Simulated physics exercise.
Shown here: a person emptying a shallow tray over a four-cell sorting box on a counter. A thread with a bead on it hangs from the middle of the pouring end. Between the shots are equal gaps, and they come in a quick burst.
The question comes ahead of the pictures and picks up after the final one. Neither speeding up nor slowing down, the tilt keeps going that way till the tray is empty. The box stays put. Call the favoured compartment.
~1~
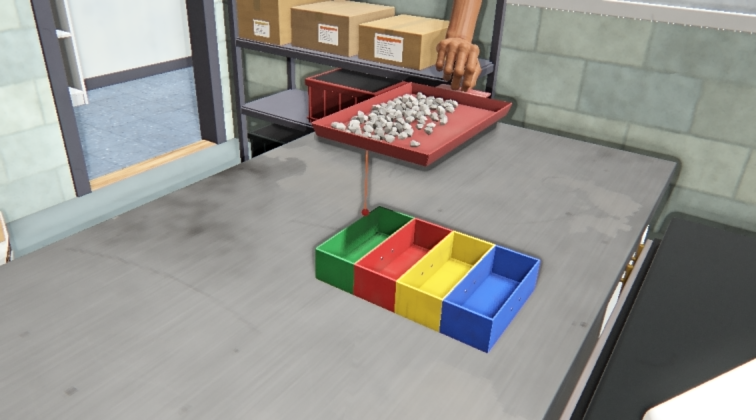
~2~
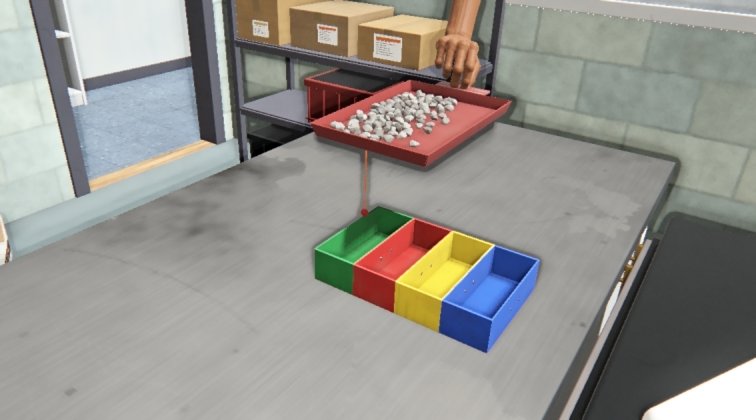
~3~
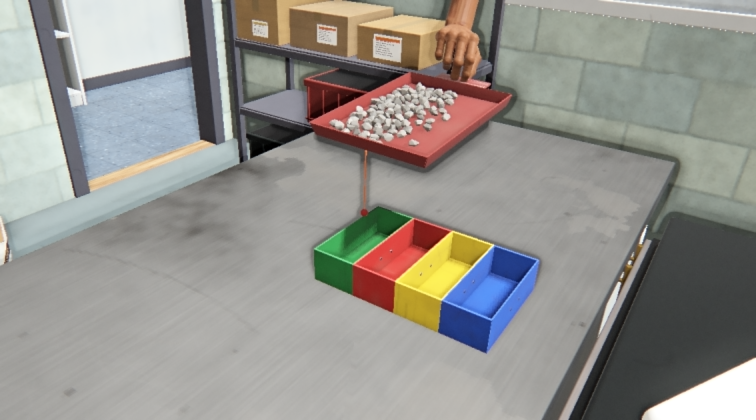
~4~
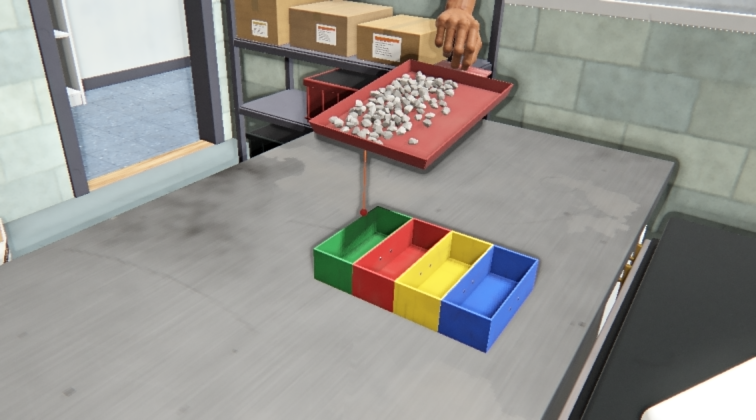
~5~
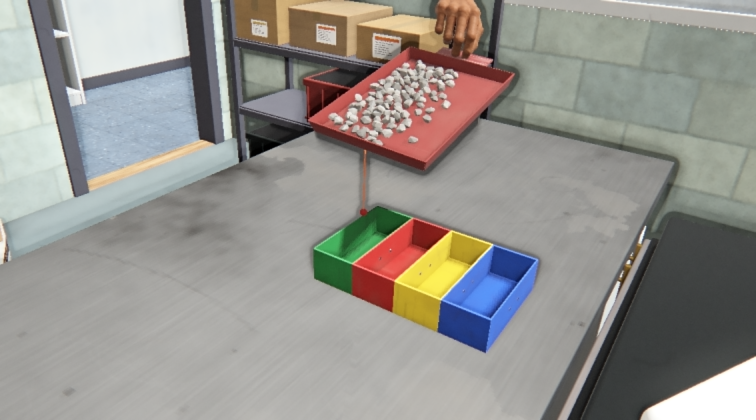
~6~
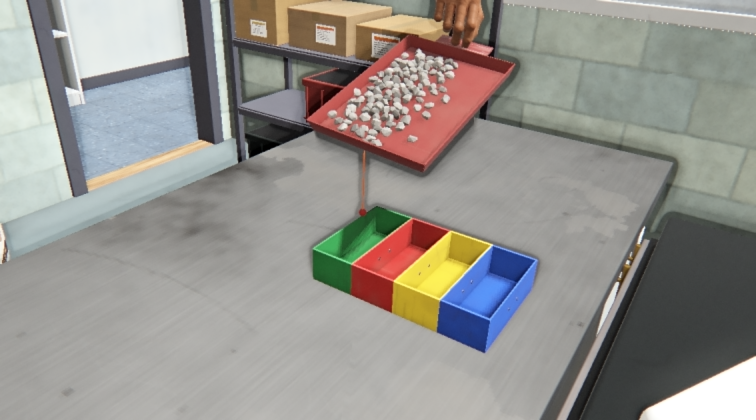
The red compartment is favoured.
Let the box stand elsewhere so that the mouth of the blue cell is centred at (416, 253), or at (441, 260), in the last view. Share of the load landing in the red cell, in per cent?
Trial 1 around 10 percent, trial 2 around 30 percent.
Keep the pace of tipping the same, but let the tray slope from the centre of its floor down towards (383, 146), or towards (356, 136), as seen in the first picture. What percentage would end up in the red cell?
Lab note: Try 1 = 20 %, try 2 = 0 %.
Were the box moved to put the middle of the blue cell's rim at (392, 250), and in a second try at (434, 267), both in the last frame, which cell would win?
In order: Blue, the yellow cell.
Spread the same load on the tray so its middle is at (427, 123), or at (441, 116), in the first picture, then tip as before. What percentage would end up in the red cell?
About 60 %, then about 60 %.
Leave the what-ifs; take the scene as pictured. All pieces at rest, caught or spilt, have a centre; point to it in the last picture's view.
At about (386, 275), give or take.
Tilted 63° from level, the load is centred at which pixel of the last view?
Somewhere around pixel (393, 145) in the last picture.
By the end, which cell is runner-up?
Rank two - green.
Just after the last frame, tray tipped steeply; almost all on the tray; about a tenth falling or outside the box.
A moment on, tray tipped past a quarter turn; roughly a quarter on the tray; roughly a third in the red cell; roughly a quarter in the green cell; about a tenth in the yellow cell; roughly a quarter falling or outside the box.
Further on, tray tipped past a quarter turn; roughly half in the red cell; roughly a quarter in the green cell; about a tenth in the yellow cell; about a tenth falling or outside the box.
When it is over, tray tipped past a quarter turn; roughly half in the red cell; roughly a quarter in the green cell; about a tenth in the yellow cell; not one in the blue cell; about a tenth outside the box.
